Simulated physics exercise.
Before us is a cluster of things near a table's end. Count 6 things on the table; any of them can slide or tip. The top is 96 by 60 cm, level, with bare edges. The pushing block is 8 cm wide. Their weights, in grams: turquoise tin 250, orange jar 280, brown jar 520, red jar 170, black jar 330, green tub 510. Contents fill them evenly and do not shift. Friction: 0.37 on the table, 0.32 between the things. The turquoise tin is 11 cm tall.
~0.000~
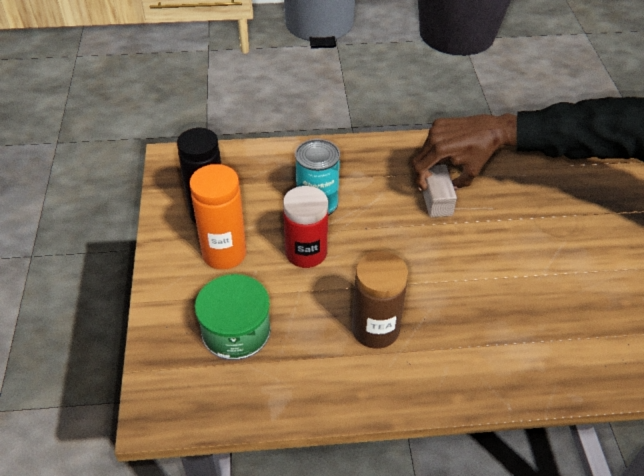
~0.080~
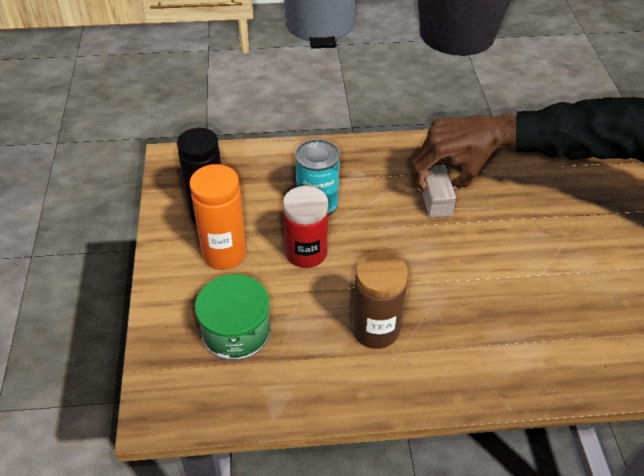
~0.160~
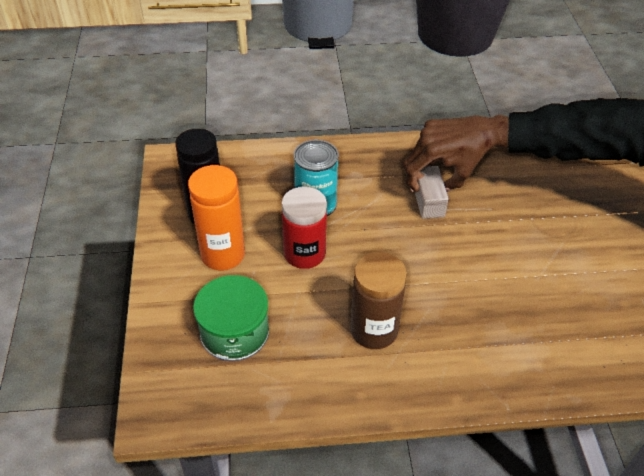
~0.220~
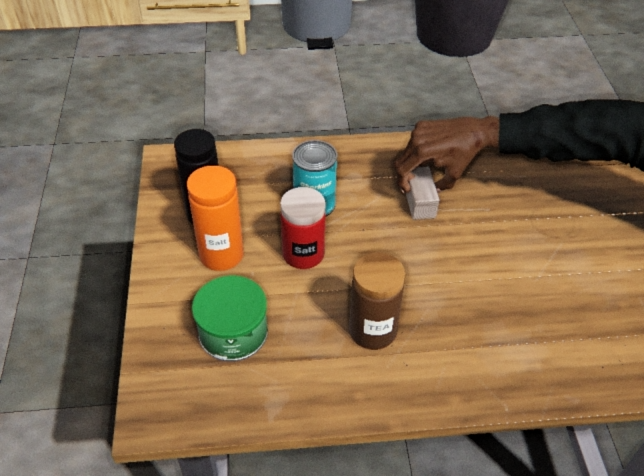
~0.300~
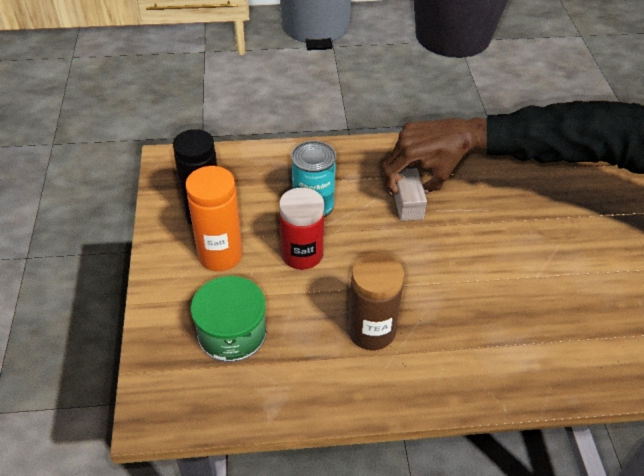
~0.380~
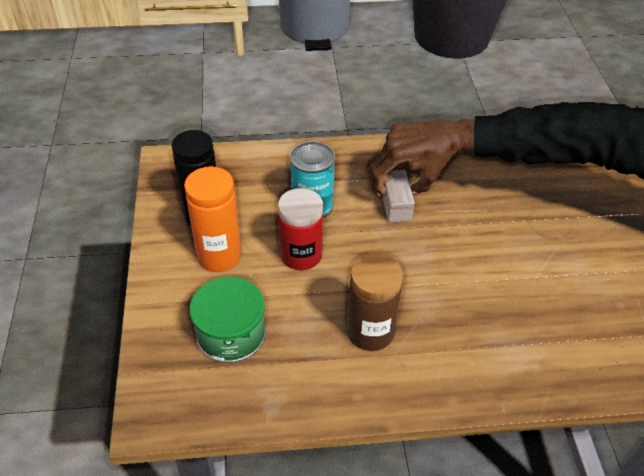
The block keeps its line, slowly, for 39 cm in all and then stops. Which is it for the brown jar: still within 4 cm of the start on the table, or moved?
The brown jar keeps its place.
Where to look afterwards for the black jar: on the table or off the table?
The black jar ends off the table.
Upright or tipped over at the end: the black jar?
The black jar falls over.
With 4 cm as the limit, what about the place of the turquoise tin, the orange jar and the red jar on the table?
The turquoise tin ends elsewhere; the orange jar stays put; the red jar stays put.
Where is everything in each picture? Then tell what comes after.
The first frame shows block slid 0 cm; brown jar (379, 301); turquoise tin (317, 179).
The second frame shows block slid 0 cm; red jar (306, 228); black jar (203, 179).
The third frame shows block slid 1 cm; green tub (233, 318); turquoise tin (316, 180).
The fourth frame shows block slid 2 cm; orange jar (217, 220); red jar (303, 229).
The fifth frame shows block slid 4 cm; black jar (199, 180); green tub (230, 319).
The sixth frame shows block slid 6 cm; brown jar (374, 304); turquoise tin (312, 182).
After 1.38 s, block slid 29 cm; turquoise tin moved 14 cm; black jar moved 3 cm.
After 1.98 s, block slid 39 cm; black jar now off the table; turquoise tin moved 24 cm.
After 2.28 s, block slid 39 cm; turquoise tin moved 24 cm.
In the end (2.5 s), off the table, black jar; not toppled but over 4 cm from the start, turquoise tin; the other 4 under 4 cm from the start. At the end, from the last picture's camera, brown jar near (374, 304).
